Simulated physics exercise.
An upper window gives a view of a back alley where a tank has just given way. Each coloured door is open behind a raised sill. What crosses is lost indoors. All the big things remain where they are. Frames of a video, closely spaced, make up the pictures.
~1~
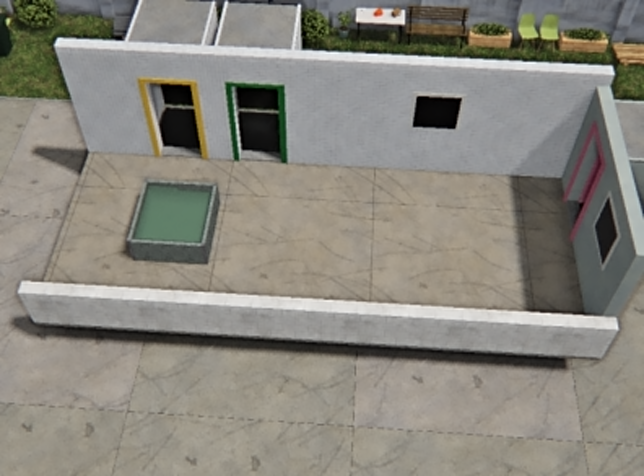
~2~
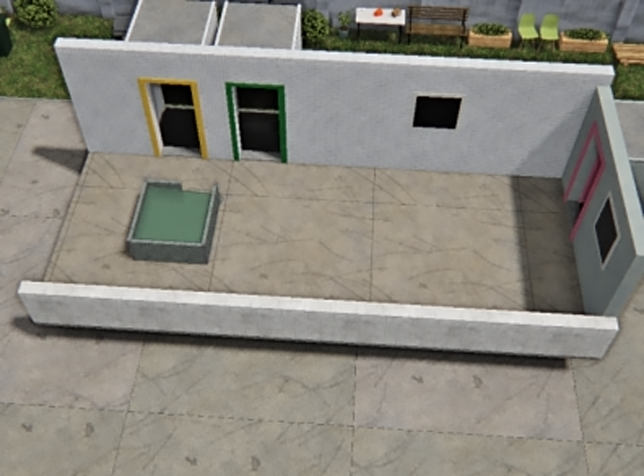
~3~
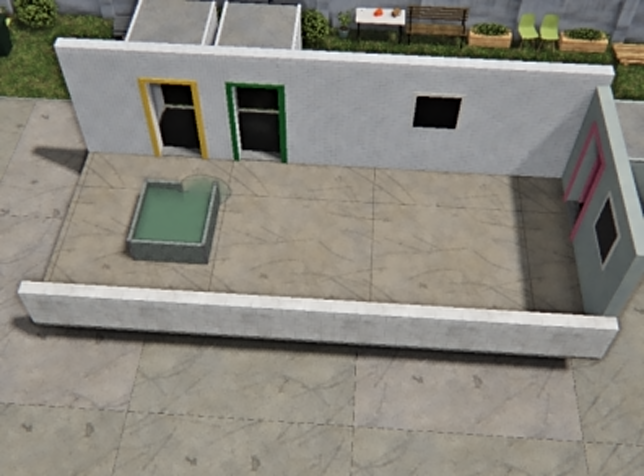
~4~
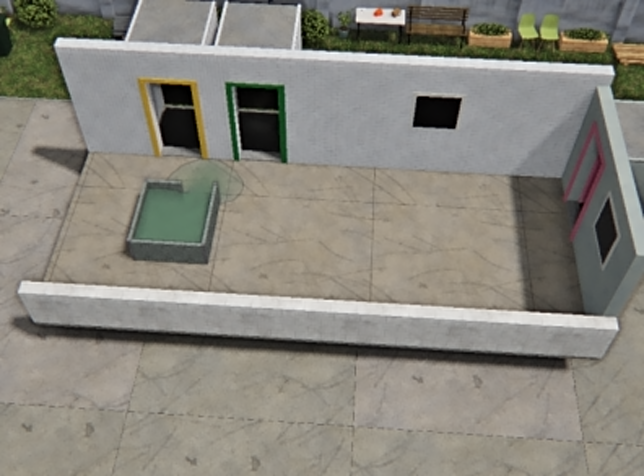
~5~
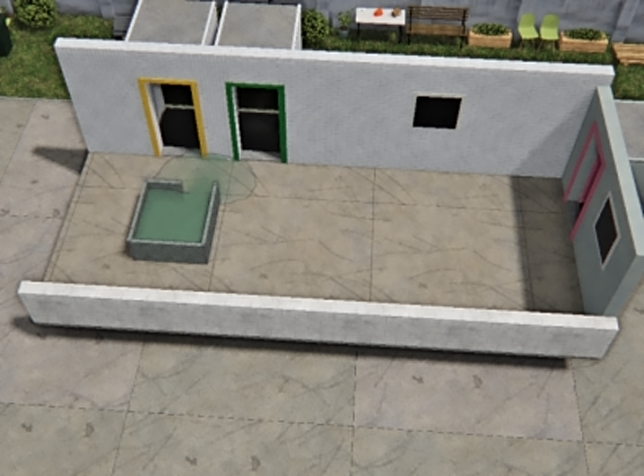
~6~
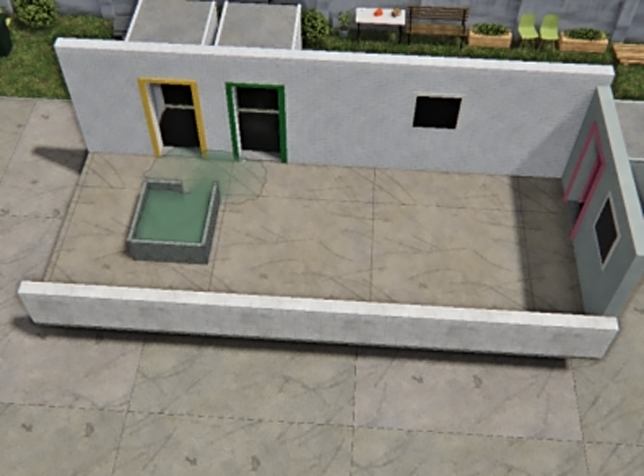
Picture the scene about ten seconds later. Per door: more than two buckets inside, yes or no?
Per door - green door: Yes, pink door: No, yellow door: Yes.
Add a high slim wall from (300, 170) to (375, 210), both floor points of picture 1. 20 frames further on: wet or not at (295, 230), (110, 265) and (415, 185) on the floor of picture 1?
Listed order: Swamped, spared, swamped.
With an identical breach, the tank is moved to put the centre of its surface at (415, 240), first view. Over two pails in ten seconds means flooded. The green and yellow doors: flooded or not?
Result - green door undershoots, yellow door undershoots.
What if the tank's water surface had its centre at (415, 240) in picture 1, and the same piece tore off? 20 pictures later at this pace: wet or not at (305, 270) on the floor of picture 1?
Well, it ends up unwetted there.
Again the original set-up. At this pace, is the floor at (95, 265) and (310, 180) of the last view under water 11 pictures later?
In turn: No water, awash.
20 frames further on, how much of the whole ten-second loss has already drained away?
Something close to 60 percent by that point.
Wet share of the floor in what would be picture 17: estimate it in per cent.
15 %.
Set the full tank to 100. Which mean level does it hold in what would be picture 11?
By my count, 66 per cent.
A moment on, water covers 10 % of the floor; the green door under two buckets in, the pink door not reached, the yellow door over two buckets in.
Next, water covers 15 % of the floor; the green door over two buckets in, the pink door not reached, the yellow door far over two buckets in.
Then, water covers 25 % of the floor; the green door over two buckets in, the pink door not reached, the yellow door far over two buckets in.
Later, water covers 40 % of the floor; the green door over two buckets in, the pink door wet at the sill, nothing in, the yellow door far over two buckets in.
In the end, water covers 35 % of the floor; the green door far over two buckets in, the pink door wet at the sill, nothing in, the yellow door far over two buckets in.
